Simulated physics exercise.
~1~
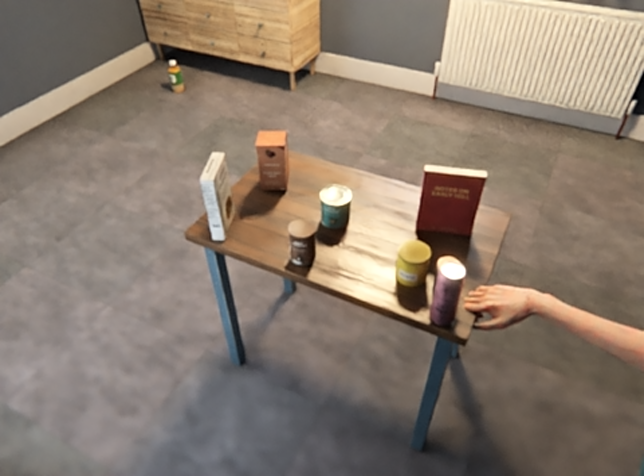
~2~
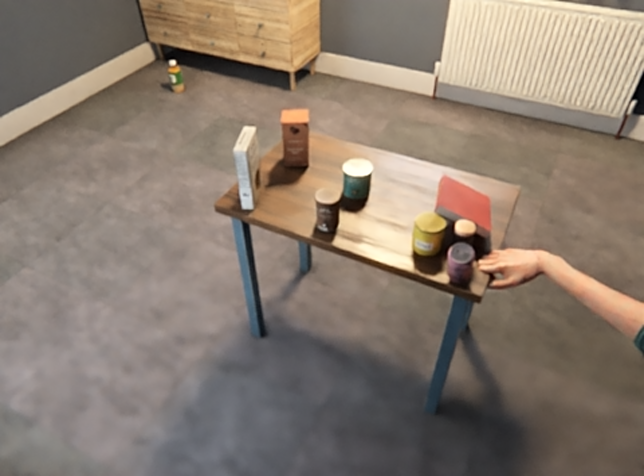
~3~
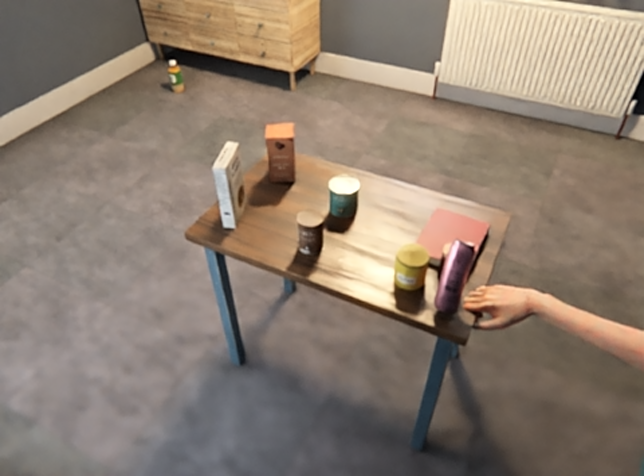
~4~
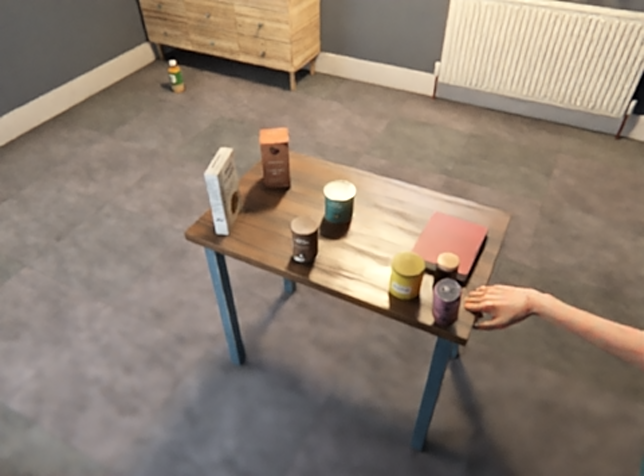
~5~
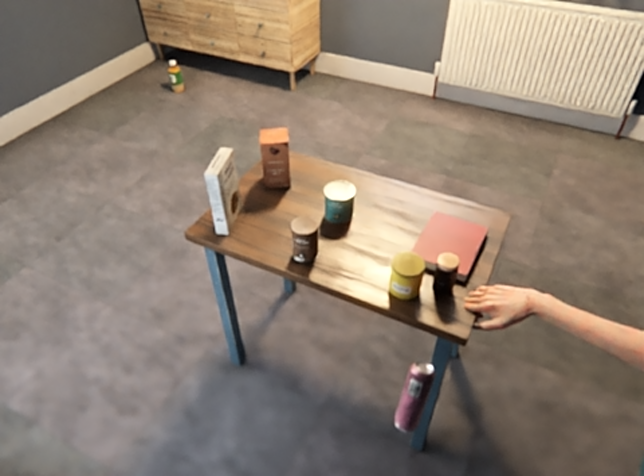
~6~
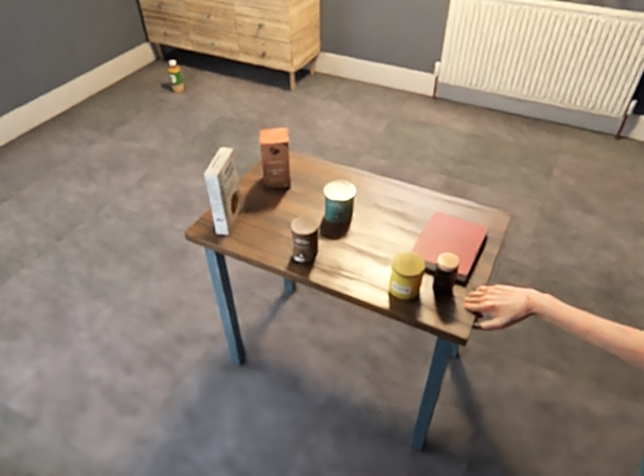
In a room, a hand jerks a small table, toppling a book and a can off it.
